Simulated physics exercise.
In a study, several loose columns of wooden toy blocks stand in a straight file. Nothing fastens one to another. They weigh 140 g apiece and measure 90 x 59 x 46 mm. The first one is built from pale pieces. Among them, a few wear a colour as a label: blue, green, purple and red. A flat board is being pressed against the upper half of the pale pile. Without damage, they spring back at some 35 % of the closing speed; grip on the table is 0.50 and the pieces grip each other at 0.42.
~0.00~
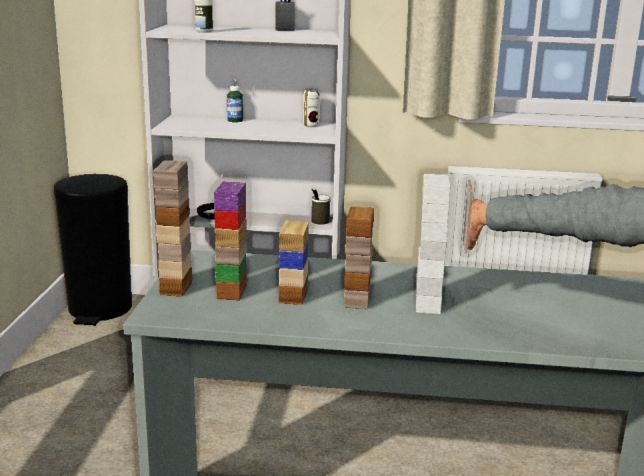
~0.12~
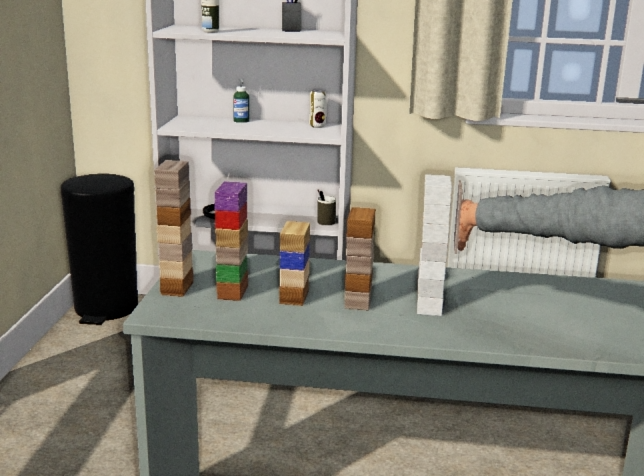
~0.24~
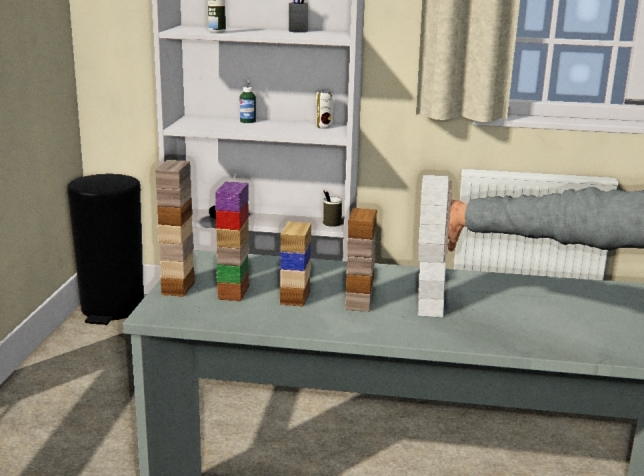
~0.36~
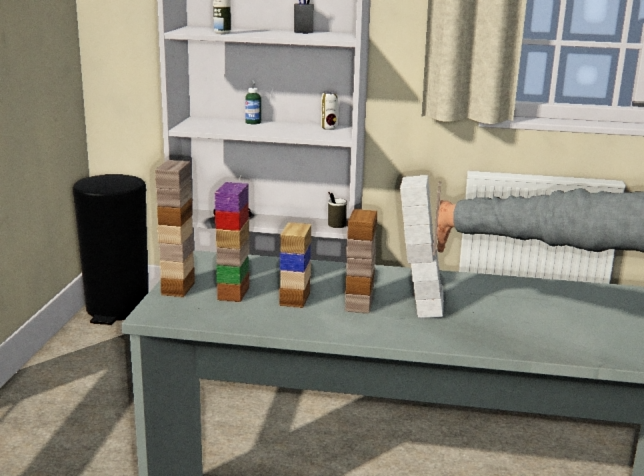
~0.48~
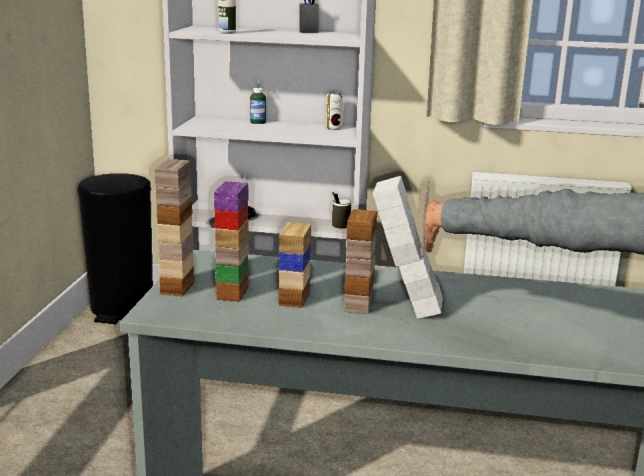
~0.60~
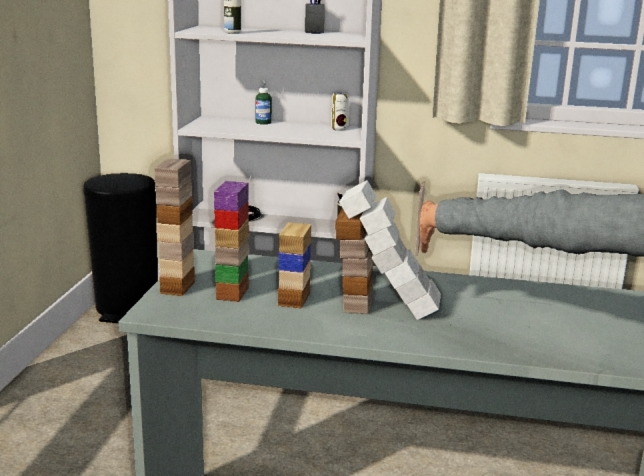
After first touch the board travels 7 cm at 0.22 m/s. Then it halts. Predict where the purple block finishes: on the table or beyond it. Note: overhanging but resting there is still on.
The purple block finishes beyond the table.
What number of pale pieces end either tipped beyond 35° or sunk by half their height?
That happens to 7 of them.
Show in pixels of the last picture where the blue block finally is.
Last frame, centre at roughly (240, 268).
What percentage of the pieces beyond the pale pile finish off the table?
Roughly 40 percent.
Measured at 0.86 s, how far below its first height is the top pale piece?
6 cm.
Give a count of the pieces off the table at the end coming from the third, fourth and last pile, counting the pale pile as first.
Tally - third: 0; fourth: 3; last: 6.
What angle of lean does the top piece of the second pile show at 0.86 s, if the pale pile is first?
The top piece is tilted around 20°.
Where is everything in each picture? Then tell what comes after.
In the first picture (places mark the middle of the side facing us; the camera moves round a little), board (469, 214) 44 mm short; purple block (226, 202); blue block (291, 261); green block (227, 274); the rest undisturbed.
In the second picture, board (459, 214) 18 mm short; purple block (226, 202).
In the third picture, board (449, 215) 9 mm in; purple block (227, 202).
In the fourth picture, board (437, 216) 35 mm in, top of the pale pile leaning 9°; purple block (227, 203); the rest undisturbed.
In the fifth picture, board (425, 215) 6 cm in, top of the pale pile leaning 20°; purple block (226, 202); the rest undisturbed.
In the sixth picture, board (419, 215) 7 cm in, stopped, top of the pale pile leaning 33°; purple block (226, 202); blue block (291, 263); red block (226, 220); steepest lean 4°, the block at (348, 230); 4 disturbed, none off the table.
After 0.86 s, 7 of the pale pile down; none of the 22 other blocks off the table, 9 disturbed; purple block unmoved; blue block leaning 7°.
After 1.50 s, 7 of the pale pile down; none of the 22 other blocks off the table, 21 disturbed; purple block leaning 31°, 44 mm lower; green block leaning 43°.
After 2.00 s, 7 of the pale pile down; 9 of the 22 other blocks off the table; purple block on its side; red block upside down.
By the end (2.2 s), 7 of the pale pile down; 9 of the 22 other blocks off the table; purple block on its side; red block on its side; green block leaning 66°, 33 mm lower.
